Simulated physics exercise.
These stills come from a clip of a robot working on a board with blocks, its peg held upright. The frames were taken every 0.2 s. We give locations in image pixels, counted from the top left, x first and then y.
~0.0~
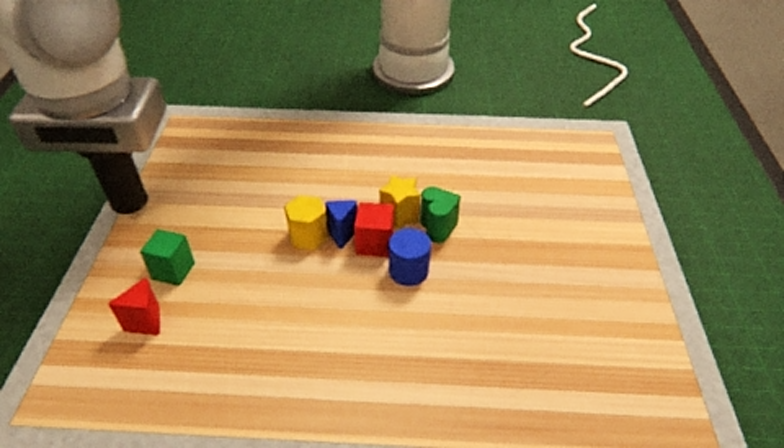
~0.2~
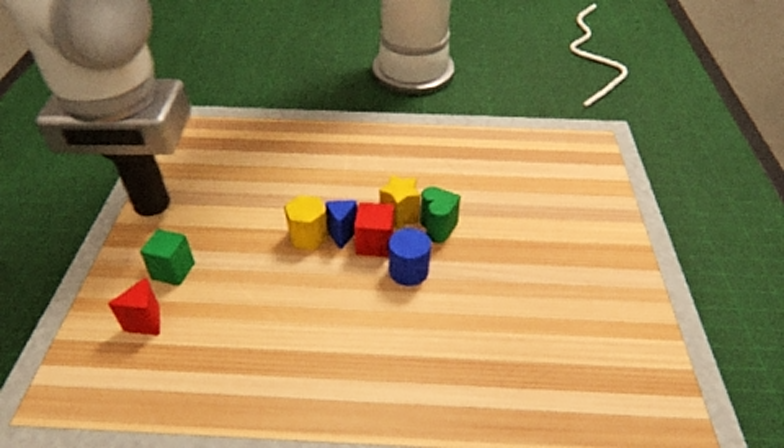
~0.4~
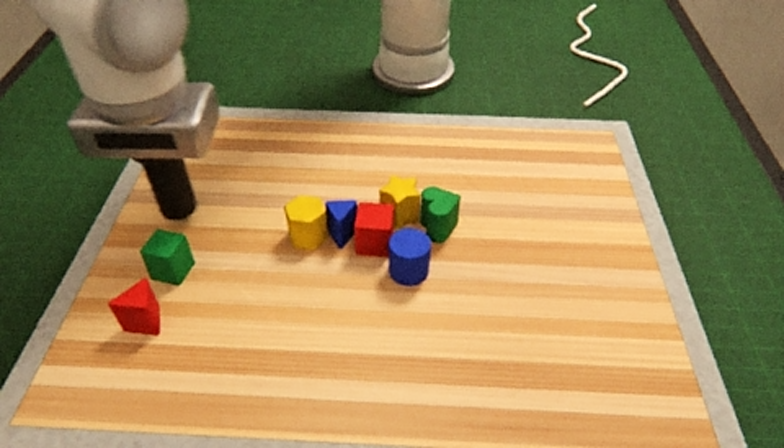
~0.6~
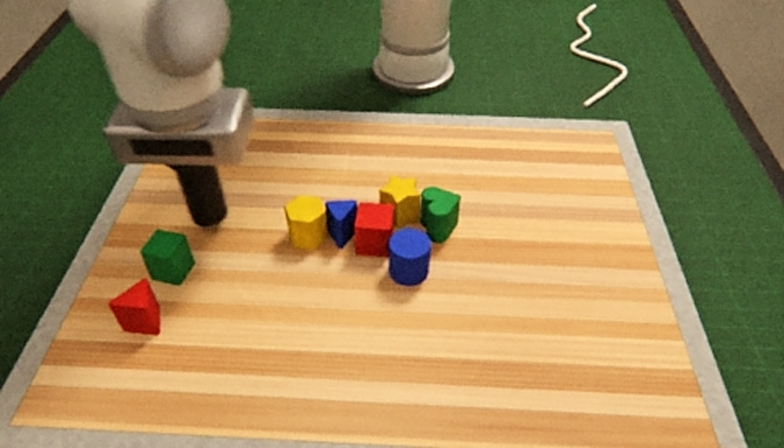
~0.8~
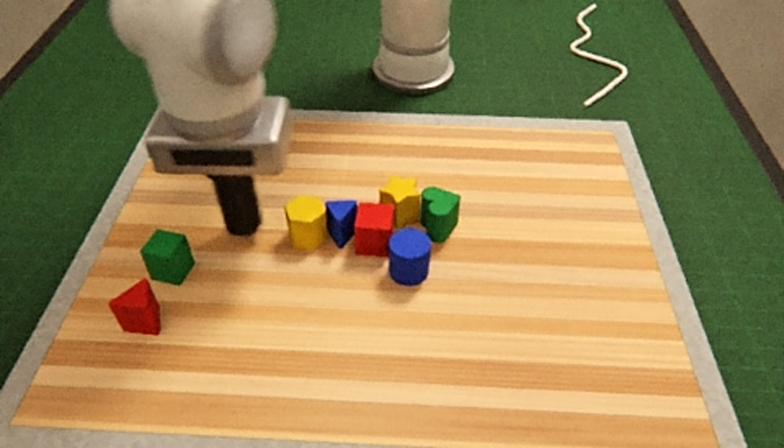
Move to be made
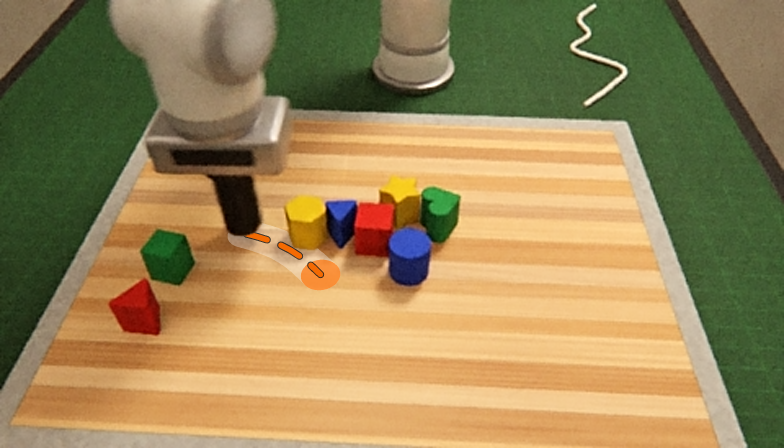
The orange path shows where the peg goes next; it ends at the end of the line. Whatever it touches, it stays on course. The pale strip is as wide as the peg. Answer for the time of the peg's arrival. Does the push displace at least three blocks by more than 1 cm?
I believe not.
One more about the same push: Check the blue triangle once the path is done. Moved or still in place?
The answer is that it is displaced.
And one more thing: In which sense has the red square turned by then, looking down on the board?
From above, the red square will be seen to turn clockwise.
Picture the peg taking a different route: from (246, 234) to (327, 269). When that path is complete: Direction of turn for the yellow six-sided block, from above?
Verdict: Counterclockwise.
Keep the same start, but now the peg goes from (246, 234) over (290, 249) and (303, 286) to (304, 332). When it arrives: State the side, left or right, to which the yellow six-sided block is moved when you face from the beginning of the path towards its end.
It moves left.
The line goes from (246, 234) over (275, 243) and (300, 256) to (321, 275).
The first path, step by step. One third of the way, peg (273, 232); yellow six-sided block (308, 208).
Two thirds of the way, peg (298, 246); yellow six-sided block (326, 209), turned 25° anticlockwise; blue triangle (356, 201); red square (379, 214), turned 20° clockwise.
At the end, peg (319, 264); green square unmoved; yellow six-sided block (326, 209), turned 25° anticlockwise; blue triangle (357, 201); red square (379, 214), turned 20° clockwise.
